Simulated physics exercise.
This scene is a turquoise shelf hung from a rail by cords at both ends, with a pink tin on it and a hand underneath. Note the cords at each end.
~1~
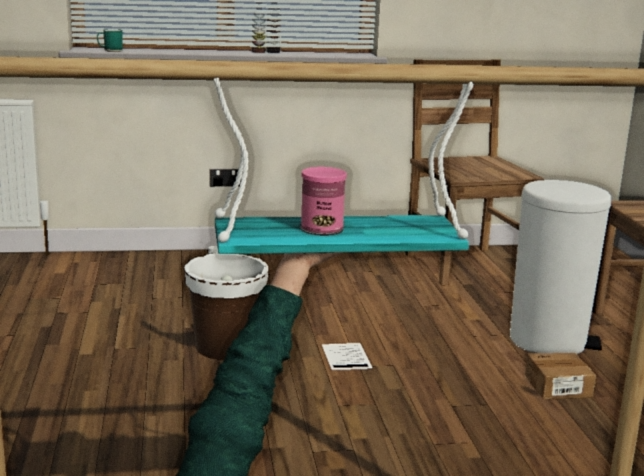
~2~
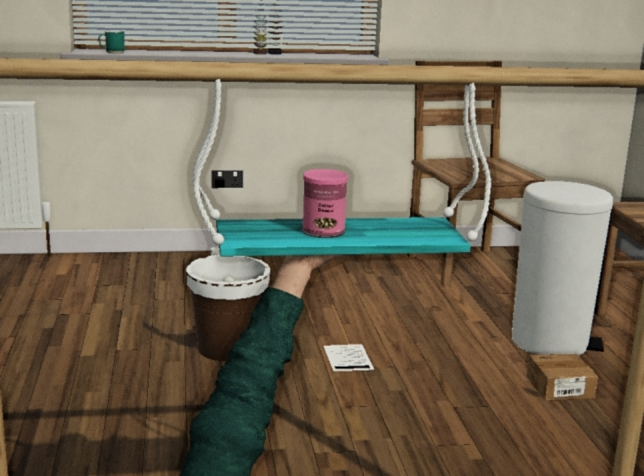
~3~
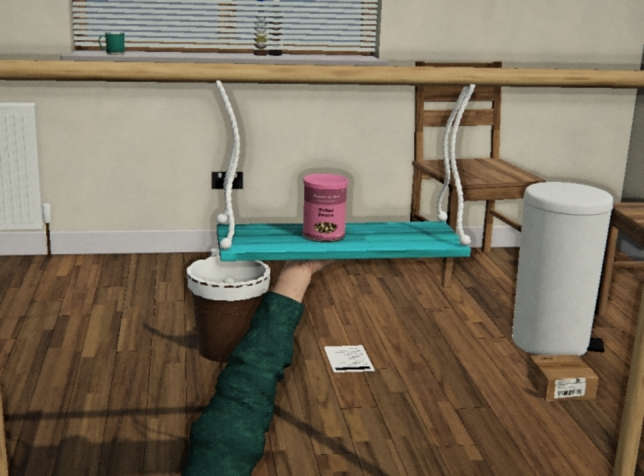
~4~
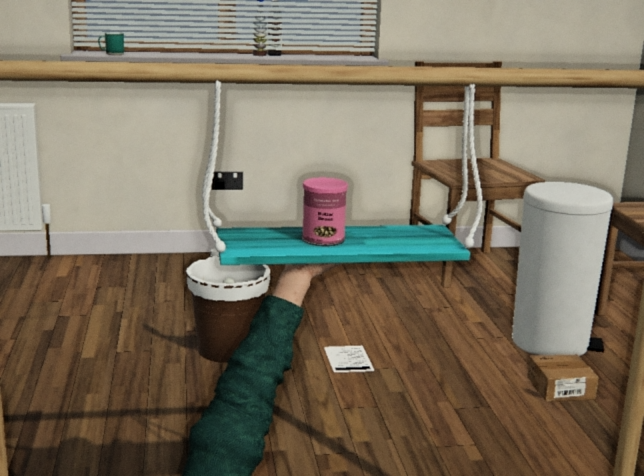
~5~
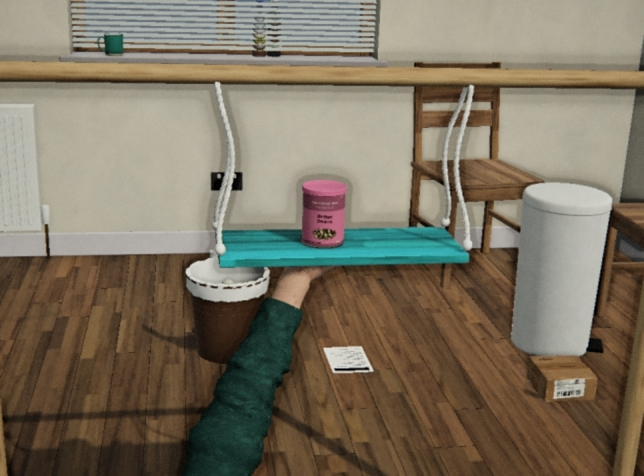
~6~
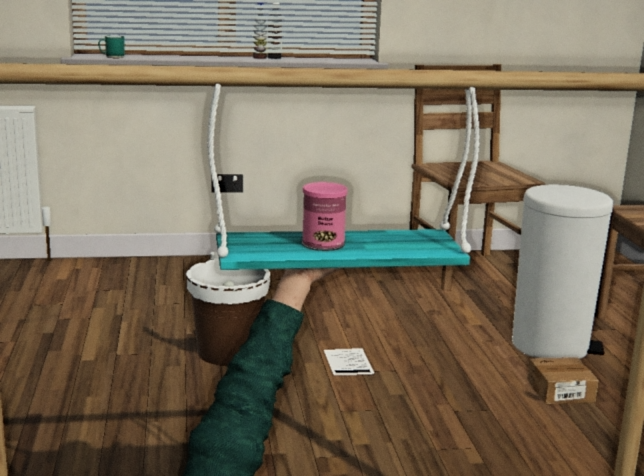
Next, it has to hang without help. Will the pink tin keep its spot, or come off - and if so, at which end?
The pink tin keeps its spot.
Then, 0.22 s on from there, board level; tin on the board near (324, 218).
In the end, board level; tin on the board near (324, 220). The pink tin keeps its place.
